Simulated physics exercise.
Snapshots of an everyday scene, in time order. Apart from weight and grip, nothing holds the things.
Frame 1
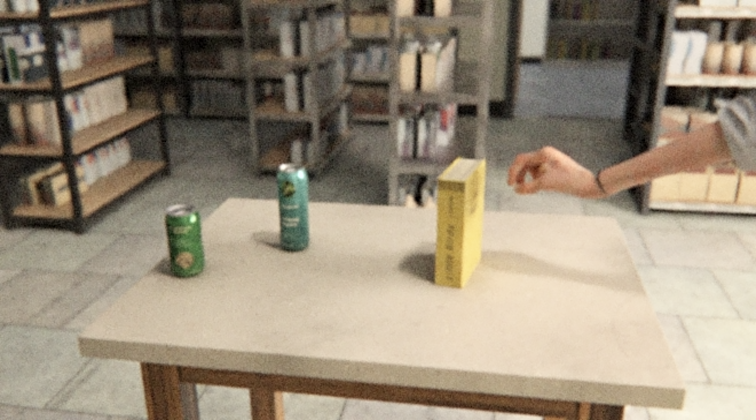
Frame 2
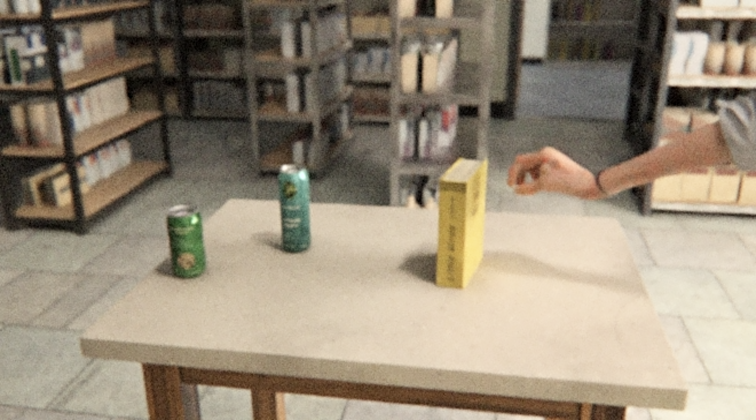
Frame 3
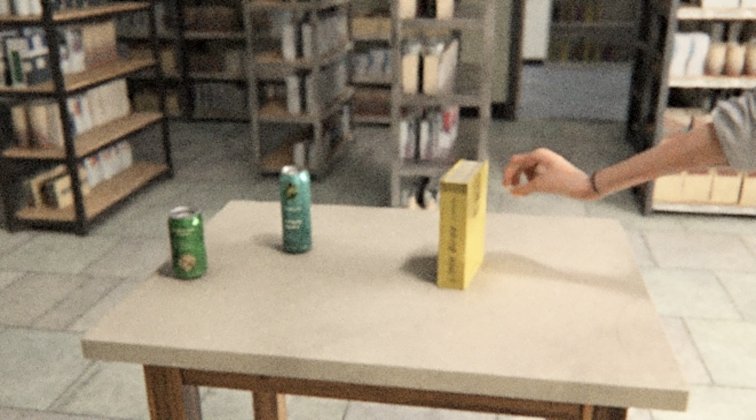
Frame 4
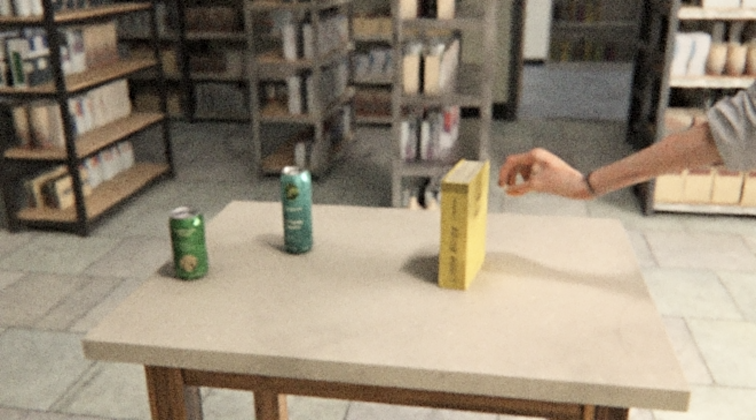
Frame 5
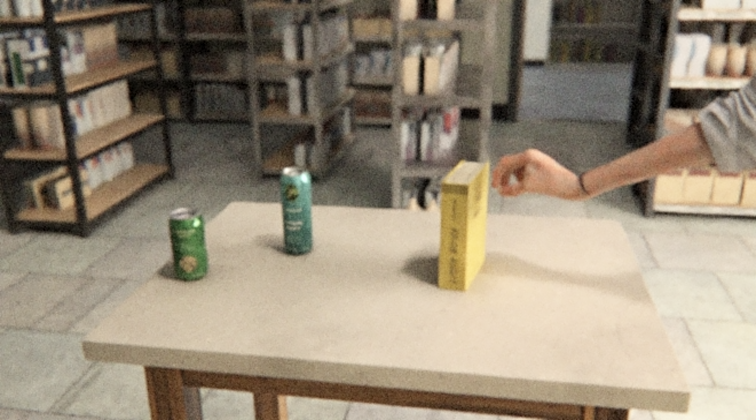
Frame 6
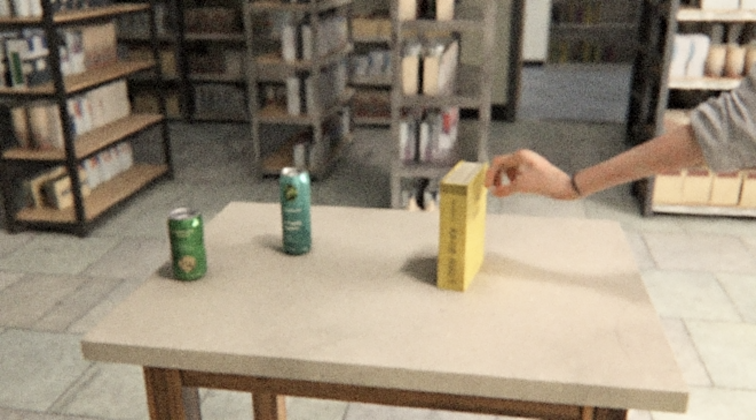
In a library, a hand moves slightly left toward a yellow book standing on a table.
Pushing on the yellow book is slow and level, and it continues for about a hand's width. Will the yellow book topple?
My guess is it is felled.
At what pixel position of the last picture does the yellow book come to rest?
In the last picture, near pixel (394, 252).
Then, 0.70 s on from there, yellow book turned 16° from how it was put near (447, 221).
Then, 1.00 s on from there, yellow book turned 58° from how it was put near (412, 231).
Then, 1.10 s on from there, yellow book on its side near (395, 250).
In the end, toppled on the table, yellow book. At the end, from the last picture's camera, yellow book near (394, 252).
